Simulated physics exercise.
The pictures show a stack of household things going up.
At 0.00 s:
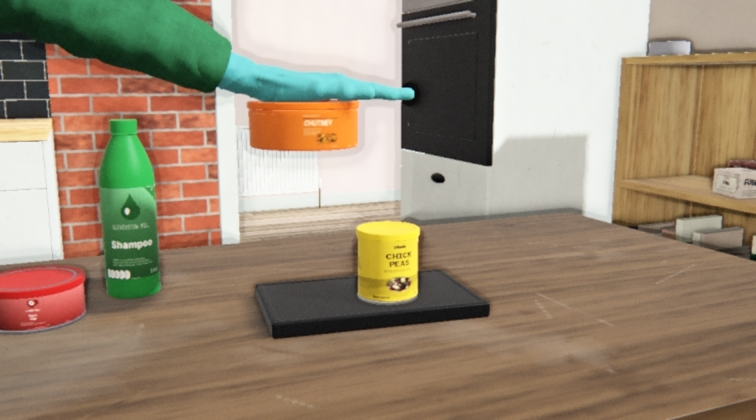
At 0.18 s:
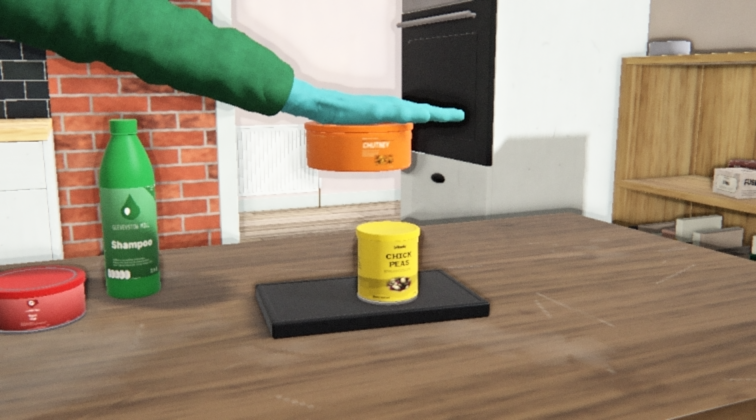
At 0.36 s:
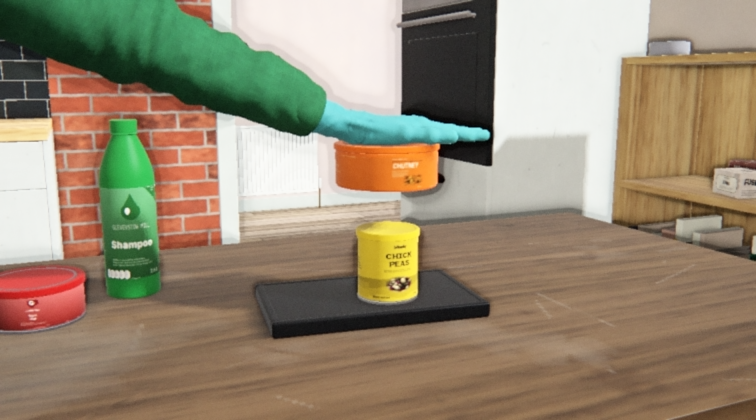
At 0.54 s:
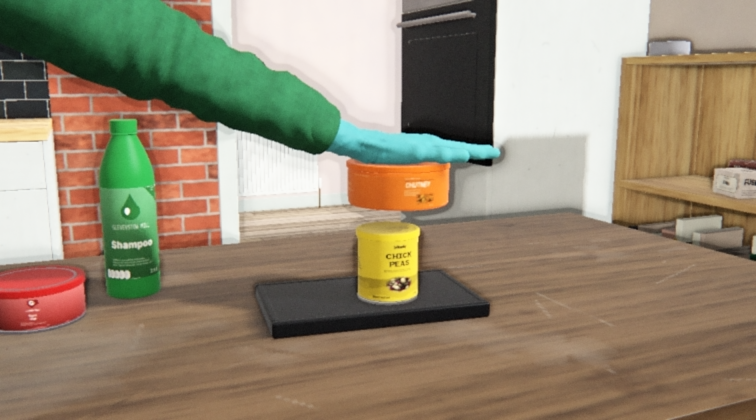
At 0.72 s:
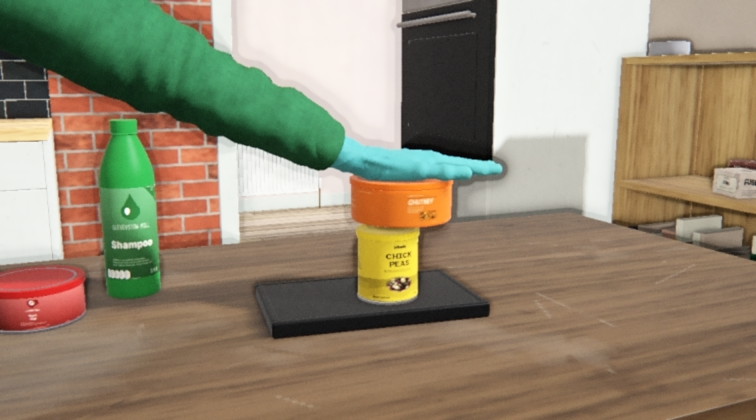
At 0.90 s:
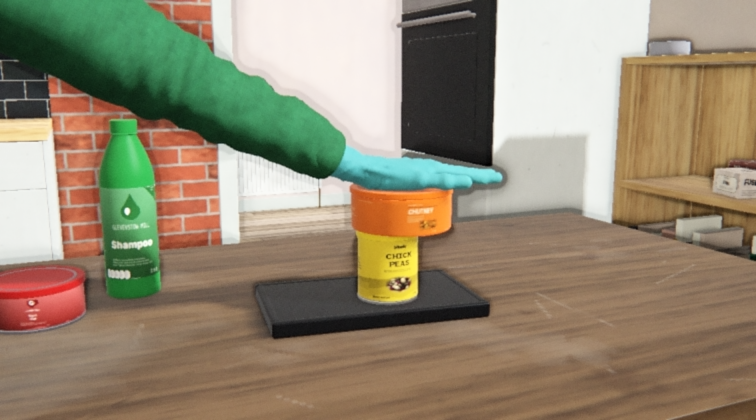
On a wooden table, a gloved hand lowers an orange tub onto a yellow pot.
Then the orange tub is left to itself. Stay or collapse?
It keeps its balance.
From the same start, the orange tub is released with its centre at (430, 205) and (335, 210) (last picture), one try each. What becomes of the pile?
First, it gives way; second, it loses its balance.
Around 1.20 s, nothing moves.
Around 1.60 s, orange tub resting near (401, 207).
Finally (2.0 s), all 5 still in place. Final places as the last picture's camera would see them, orange tub near (401, 207). The pile stays up.
